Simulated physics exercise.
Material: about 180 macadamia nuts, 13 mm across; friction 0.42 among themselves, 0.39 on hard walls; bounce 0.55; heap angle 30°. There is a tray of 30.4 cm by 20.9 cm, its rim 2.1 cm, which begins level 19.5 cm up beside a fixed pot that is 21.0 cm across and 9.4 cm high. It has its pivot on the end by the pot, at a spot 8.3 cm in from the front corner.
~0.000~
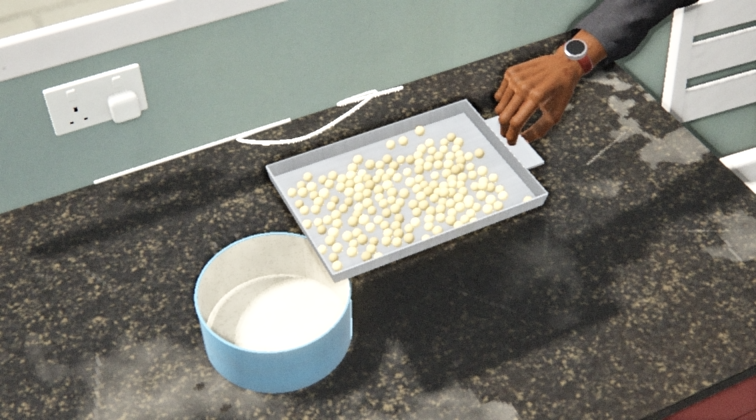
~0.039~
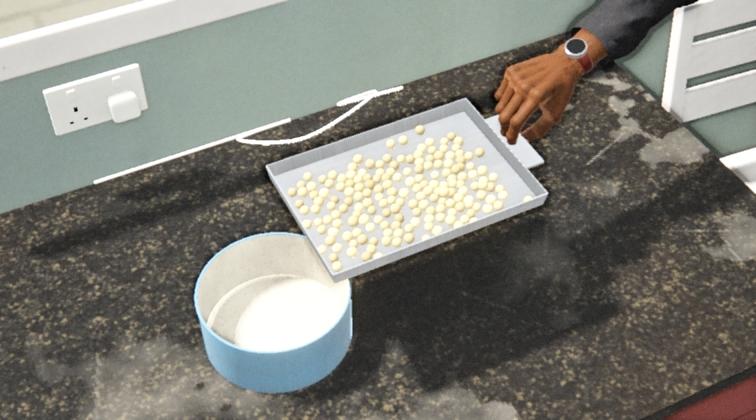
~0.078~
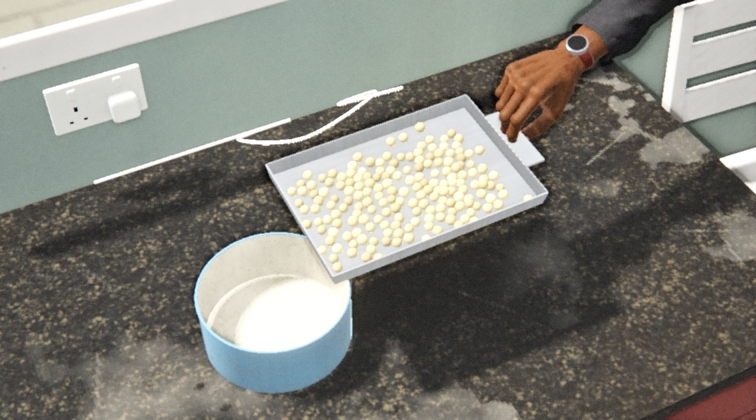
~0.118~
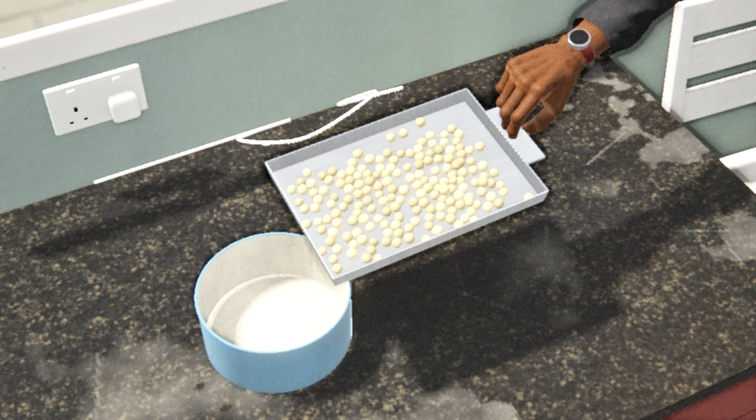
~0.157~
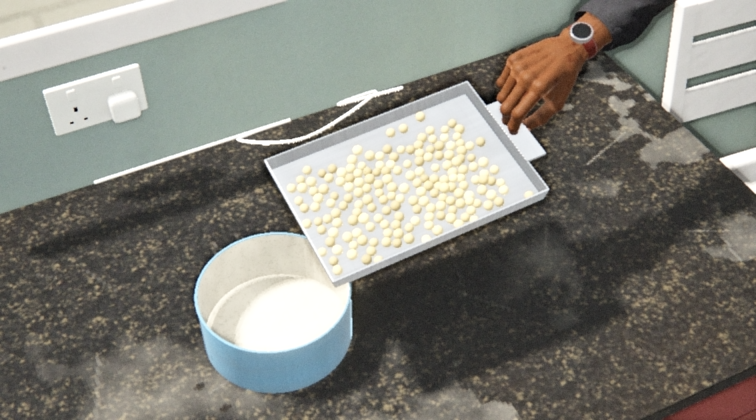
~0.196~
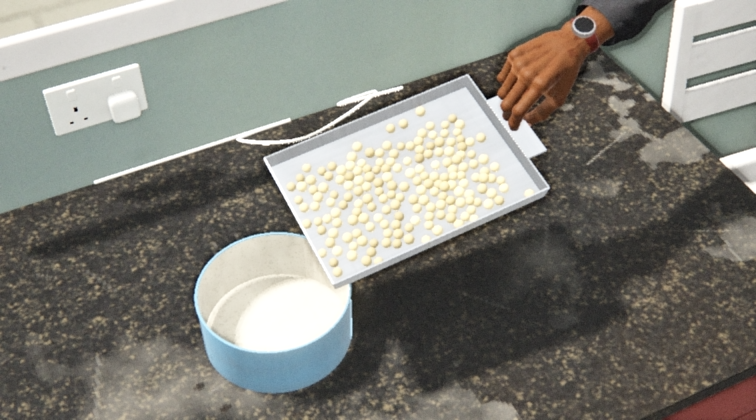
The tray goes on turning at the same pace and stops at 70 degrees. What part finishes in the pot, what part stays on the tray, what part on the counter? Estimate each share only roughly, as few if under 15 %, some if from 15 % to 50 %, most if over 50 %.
Roughly: Pot few, left on the tray most, counter few.
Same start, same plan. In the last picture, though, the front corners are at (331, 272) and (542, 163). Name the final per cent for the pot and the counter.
The pot gets 5 and the counter 0.
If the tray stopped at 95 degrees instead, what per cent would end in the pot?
Around 25 in a hundred.
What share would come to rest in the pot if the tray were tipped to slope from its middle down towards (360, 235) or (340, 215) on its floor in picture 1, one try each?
Near 0 and 0 per cent, in that order.
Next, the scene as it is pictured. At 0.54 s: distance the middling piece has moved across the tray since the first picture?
It has moved some 4 cm from its start.
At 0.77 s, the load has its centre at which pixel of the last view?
Estimated load position: Around (395, 213).
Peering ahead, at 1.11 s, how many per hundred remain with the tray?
Estimate: Near 100 in a hundred.
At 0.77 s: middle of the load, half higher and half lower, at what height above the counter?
Roughly 24 centimetres.
After 0.54 s, tilt 40 degrees; the tray holds 100 %, the pot 0 %.
After 0.77 s, tilt 59 degrees; the tray holds 100 %, the pot 0 %.
After 1.11 s, tilt 70 degrees; the tray holds 100 %, the pot 0 %.
At rest (1.4 s), pot 0 %, tray 100 %, counter 0 %.
